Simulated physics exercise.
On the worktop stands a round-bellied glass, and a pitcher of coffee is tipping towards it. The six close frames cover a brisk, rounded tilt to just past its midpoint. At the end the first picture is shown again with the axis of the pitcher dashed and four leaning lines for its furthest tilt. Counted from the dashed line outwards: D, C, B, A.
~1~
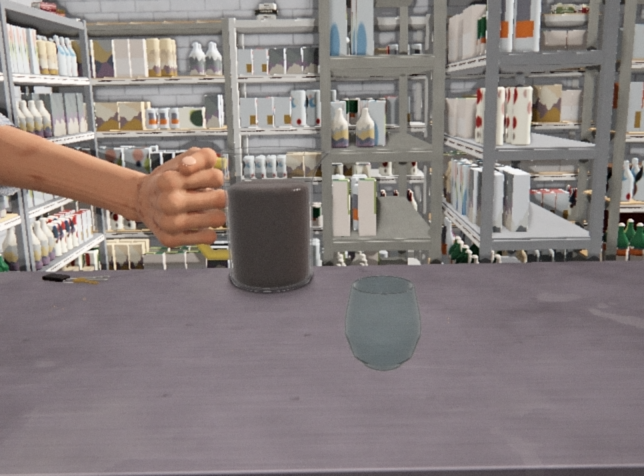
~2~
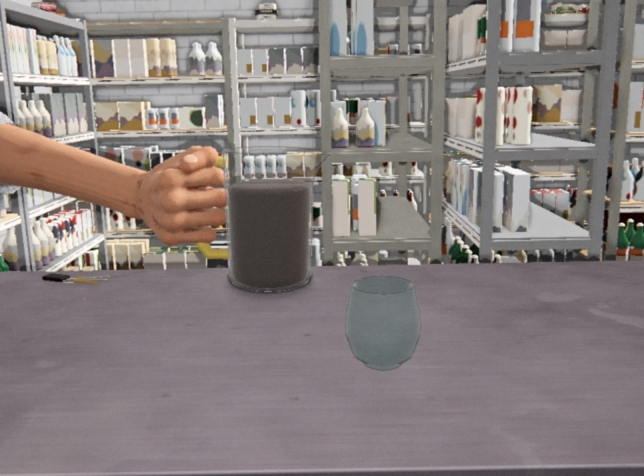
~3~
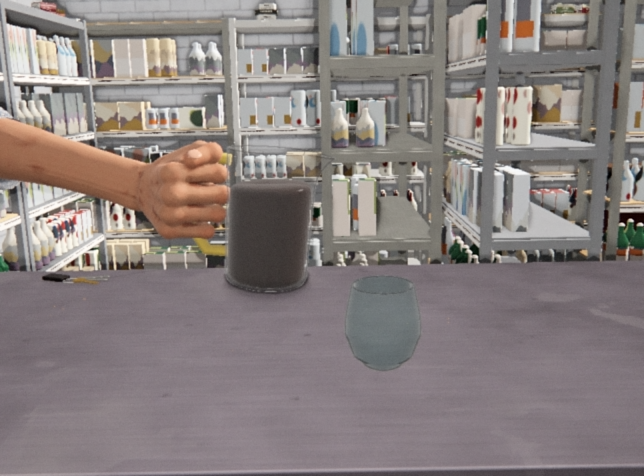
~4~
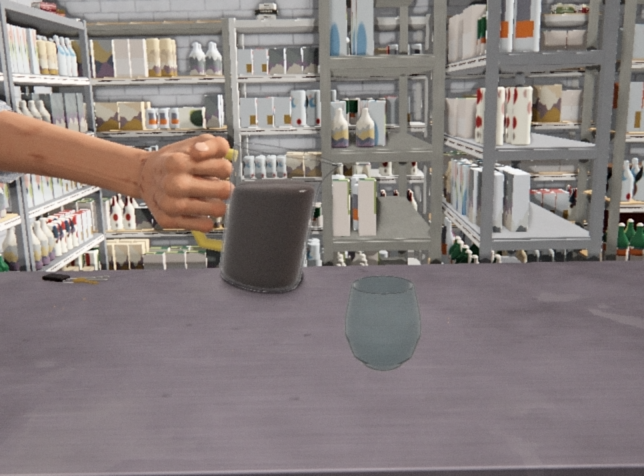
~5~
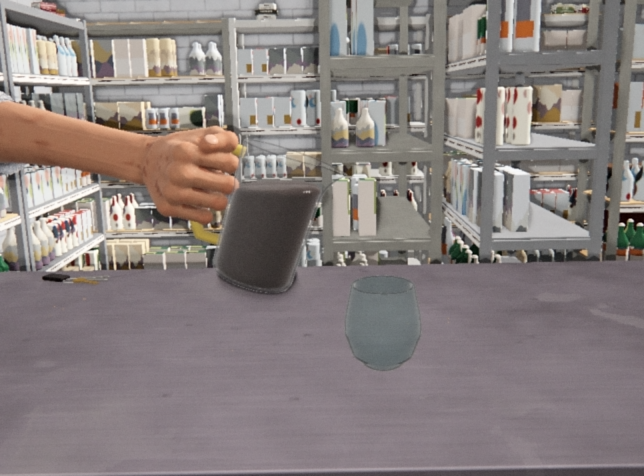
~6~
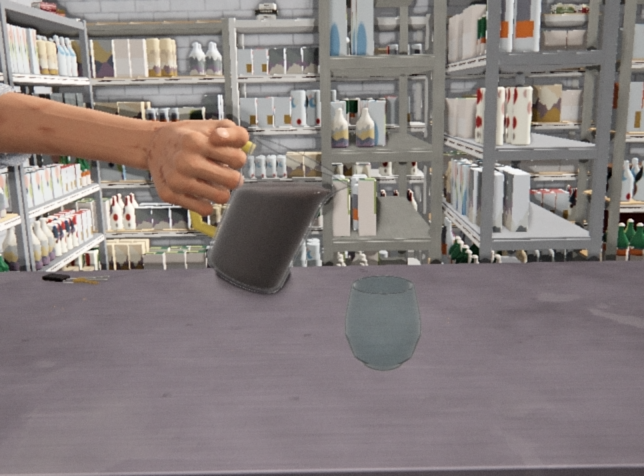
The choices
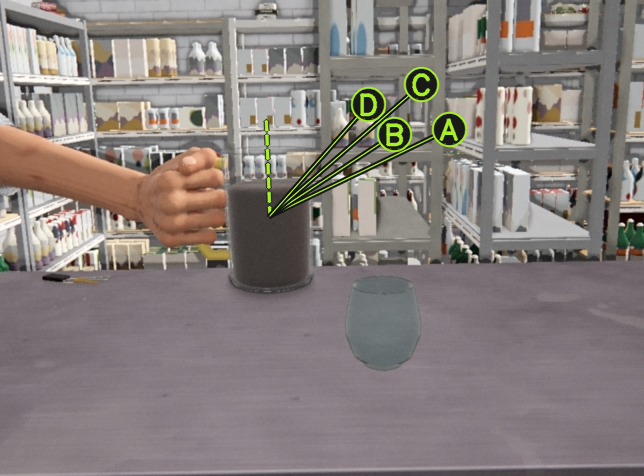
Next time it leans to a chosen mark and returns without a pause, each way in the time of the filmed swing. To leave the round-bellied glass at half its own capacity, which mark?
I would pick tilt A.
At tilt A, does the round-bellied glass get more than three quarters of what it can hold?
No, less.
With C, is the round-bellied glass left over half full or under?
Under half.
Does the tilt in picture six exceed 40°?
No.
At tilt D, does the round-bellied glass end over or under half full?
Under.
On the marked copy, A at (434, 136); B at (379, 143); C at (408, 95); D at (357, 117).
With A, the round-bellied glass ends with about 53 % of what it can hold.
With B, the round-bellied glass ends with about 34 % of what it can hold.
With C, the round-bellied glass ends with about 21 % of what it can hold.
With D, the round-bellied glass ends with about 10 % of what it can hold.
